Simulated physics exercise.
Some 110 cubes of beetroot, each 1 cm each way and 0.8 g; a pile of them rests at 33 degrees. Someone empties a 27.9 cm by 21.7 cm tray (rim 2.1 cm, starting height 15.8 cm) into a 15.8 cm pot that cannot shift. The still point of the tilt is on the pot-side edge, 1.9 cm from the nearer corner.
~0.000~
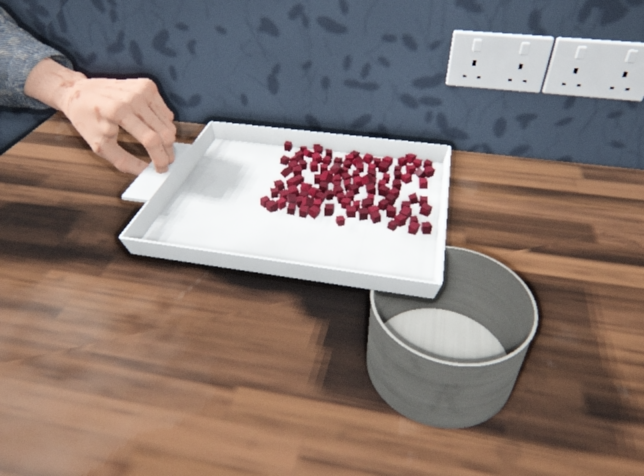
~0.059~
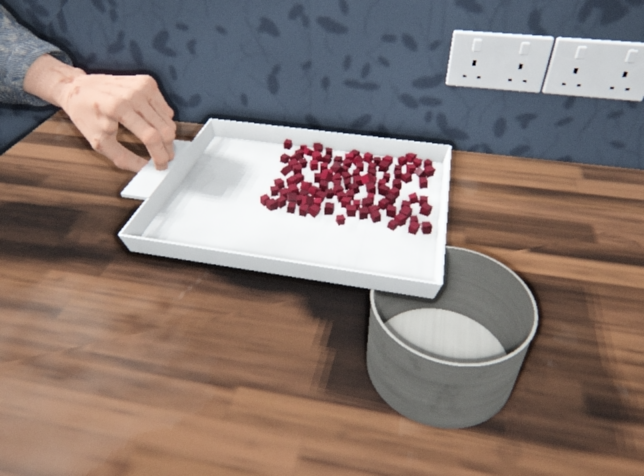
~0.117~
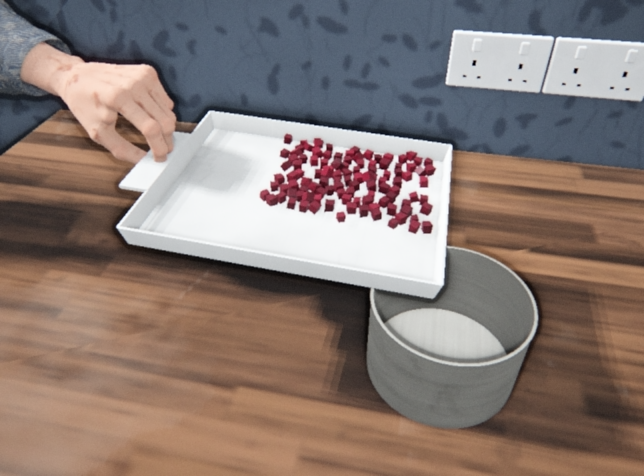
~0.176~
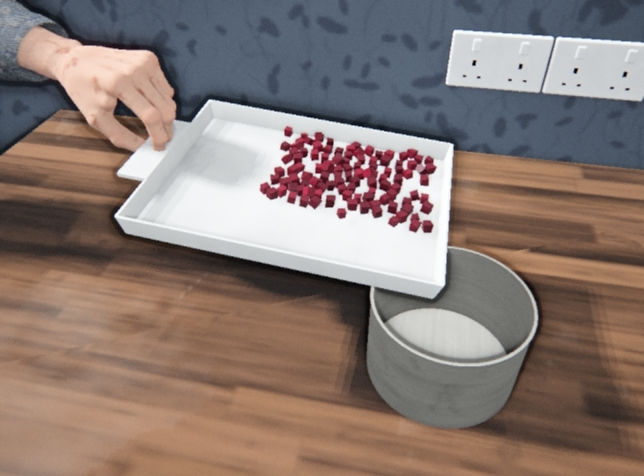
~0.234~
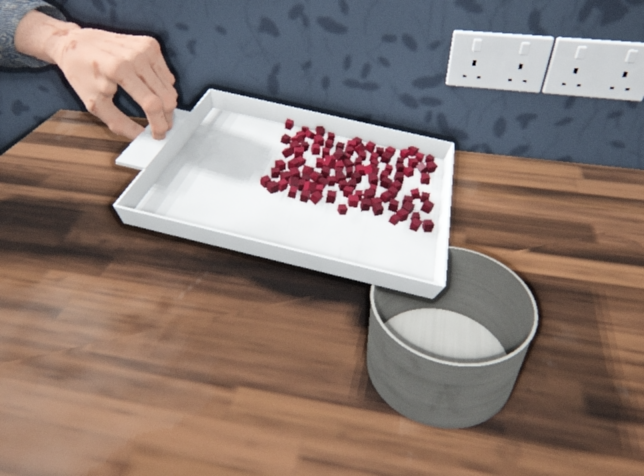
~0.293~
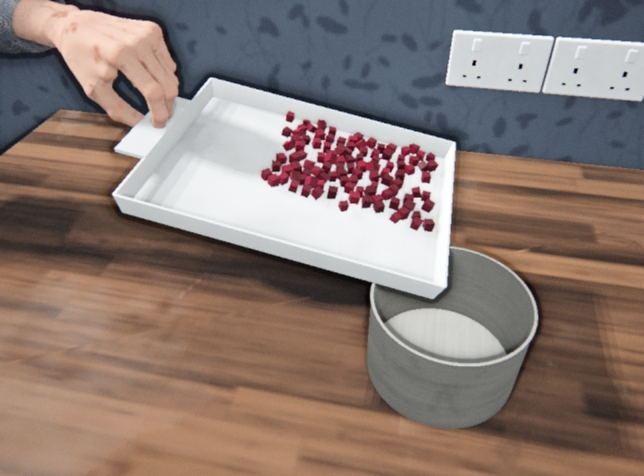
On a wooden worktop, a hand slowly raised the left end of a white tray beside a round grey pot, while the small dark red cubes on it stayed in place on the tray.
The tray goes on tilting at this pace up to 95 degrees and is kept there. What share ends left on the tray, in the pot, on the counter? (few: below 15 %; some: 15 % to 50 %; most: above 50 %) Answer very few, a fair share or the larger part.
Tray very few, pot the larger part, counter a fair share.
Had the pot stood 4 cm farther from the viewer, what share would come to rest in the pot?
Then about 65 per cent.
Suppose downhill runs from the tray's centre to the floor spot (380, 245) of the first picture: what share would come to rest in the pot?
Some 60 per cent.
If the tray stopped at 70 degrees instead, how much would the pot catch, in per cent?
It would be near 5 per cent.
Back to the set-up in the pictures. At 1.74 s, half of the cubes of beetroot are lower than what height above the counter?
Some 20 cm.
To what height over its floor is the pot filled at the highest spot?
Roughly 2.0 cm.
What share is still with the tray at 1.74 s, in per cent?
Roughly 90 per cent.
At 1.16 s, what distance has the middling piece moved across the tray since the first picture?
About 6 cm.
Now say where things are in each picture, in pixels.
In the first picture, tray tilt 0 degrees, front corners at (126, 235) and (436, 280); middle of the pieces at (348, 185); pot at (452, 299).
In the second picture, tray tilt 1 degrees, front corners at (126, 232) and (436, 280); middle of the pieces at (348, 184).
In the third picture, tray tilt 3 degrees, front corners at (124, 225) and (437, 280); middle of the pieces at (348, 181).
In the fourth picture, tray tilt 5 degrees, front corners at (122, 214) and (438, 280), lowest corner right front; middle of the pieces at (349, 177).
In the fifth picture, tray tilt 8 degrees, front corners at (121, 204) and (439, 281), lowest corner right front; middle of the pieces at (350, 173).
In the sixth picture, tray tilt 11 degrees, front corners at (121, 193) and (440, 282), lowest corner right front; middle of the pieces at (351, 168); pot at (452, 299). The tray's pace is about 45 degrees a second.
Then, at 1.16 s, tilt 50 degrees; the tray holds 100 %, the pot 0 %.
After 1.74 s, tilt 76 degrees; the tray holds 90 %, the pot 5 %.
After 2.37 s, tilt 95 degrees; the tray holds 15 %, the pot 55 %.
At rest (3.5 s), tray 5 %, pot 65 %, counter 30 %.
